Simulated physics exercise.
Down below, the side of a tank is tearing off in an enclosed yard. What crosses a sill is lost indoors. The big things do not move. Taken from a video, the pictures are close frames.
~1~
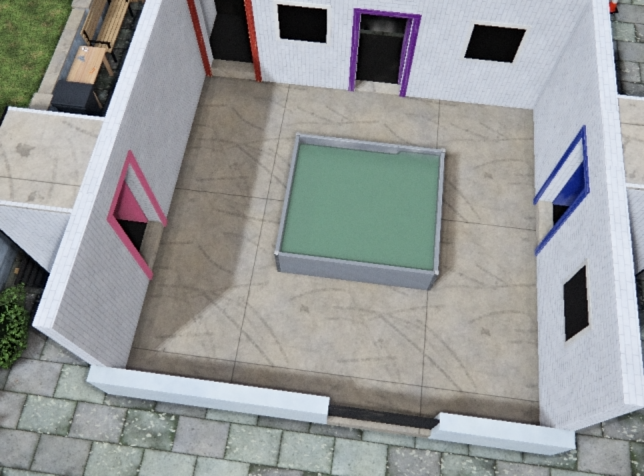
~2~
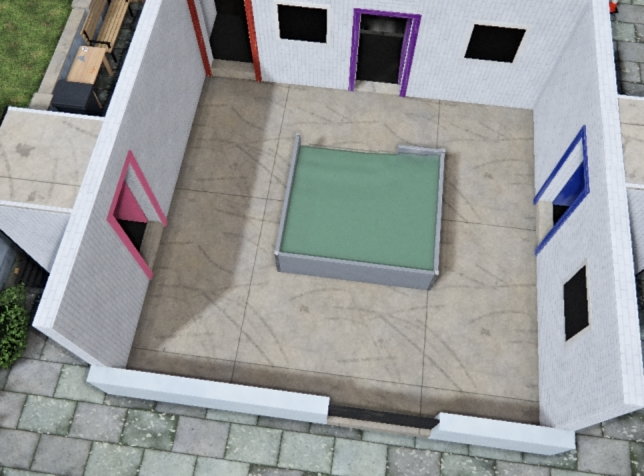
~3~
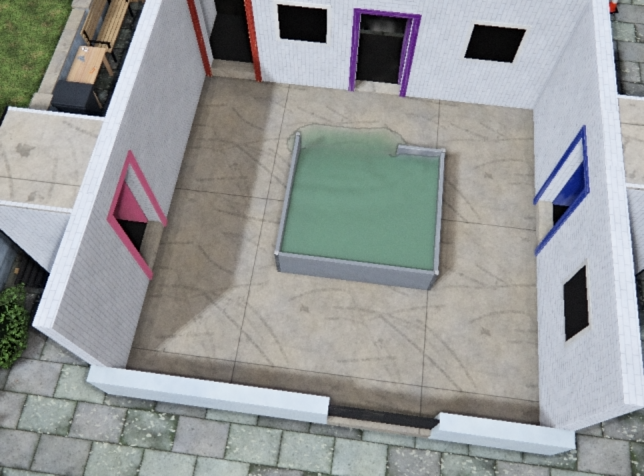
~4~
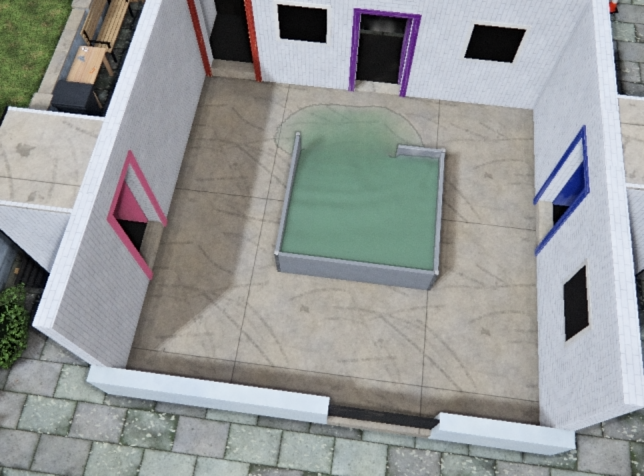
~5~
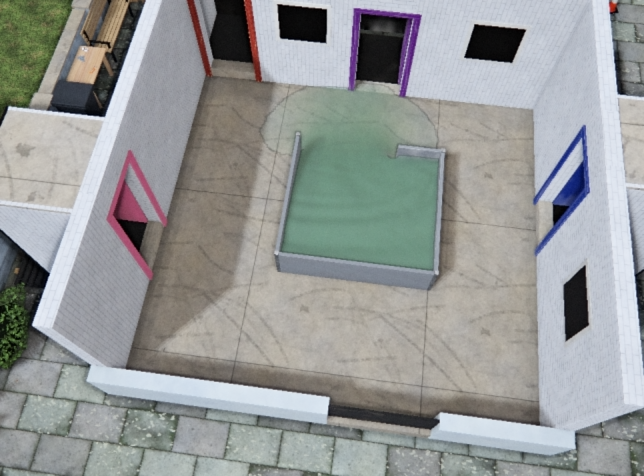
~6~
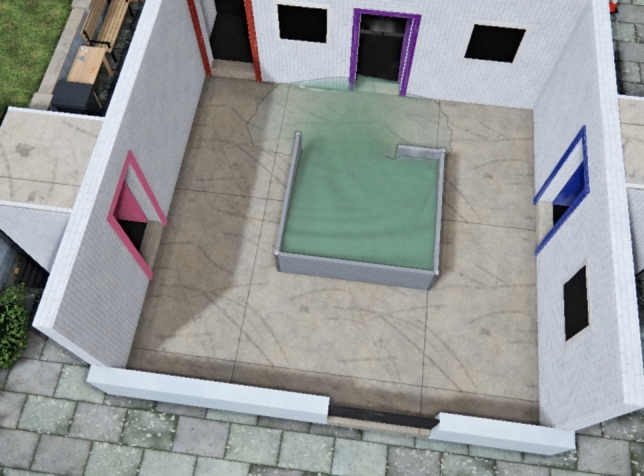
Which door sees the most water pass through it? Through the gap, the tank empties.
The purple door sees the most.
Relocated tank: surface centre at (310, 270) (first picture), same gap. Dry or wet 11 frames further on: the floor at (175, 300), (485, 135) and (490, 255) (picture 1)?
As listed: Free of water, no water, no water.
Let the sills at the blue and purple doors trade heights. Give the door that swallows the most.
With the sills swapped, it is the one in purple.
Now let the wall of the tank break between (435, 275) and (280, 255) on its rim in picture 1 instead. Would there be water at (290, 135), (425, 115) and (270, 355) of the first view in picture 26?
The first spot is left untouched, the second is left untouched and the third is soaked through.
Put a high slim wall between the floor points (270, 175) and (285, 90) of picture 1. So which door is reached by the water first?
That's the purple-painted one.
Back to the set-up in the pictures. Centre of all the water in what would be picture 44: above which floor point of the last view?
Roughly (326, 202) in the last picture.
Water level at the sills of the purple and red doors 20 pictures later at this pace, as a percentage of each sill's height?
About 560 %, then 120 %.
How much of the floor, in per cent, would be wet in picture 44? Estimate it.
Roughly 85 percent, I'd say.
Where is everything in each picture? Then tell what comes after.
In the first frame, the water tank at (363, 202) is whole and still.
In the second frame, the front is at a hidden place, out from the gap on the water tank's far side.
In the third frame, the front is at (293, 140), out from the gap on the water tank's far side.
In the fourth frame, the front is at (406, 124), out from the gap on the water tank's far side.
In the fifth frame, water pours out on the water tank's far side and has run to (399, 96).
In the sixth frame, water pours out on the water tank's far side and has run to (286, 84).
A moment on, water covers 20 % of the floor; red door wet at the sill, nothing in, blue door not reached, purple door a lot in, pink door not reached.
Next, water covers 25 % of the floor; red door wet at the sill, nothing in, blue door not reached, purple door a lot in, pink door not reached.
Then, water covers 50 % of the floor; red door some in, blue door wet at the sill, nothing in, purple door a lot in, pink door wet at the sill, nothing in.
Later, water covers 85 % of the floor; red door some in, blue door wet at the sill, nothing in, purple door a lot in, pink door wet at the sill, nothing in.
In the end, water covers 100 % of the floor; red door some in, blue door wet at the sill, nothing in, purple door a lot in, pink door wet at the sill, nothing in; the purple door has let in the most.
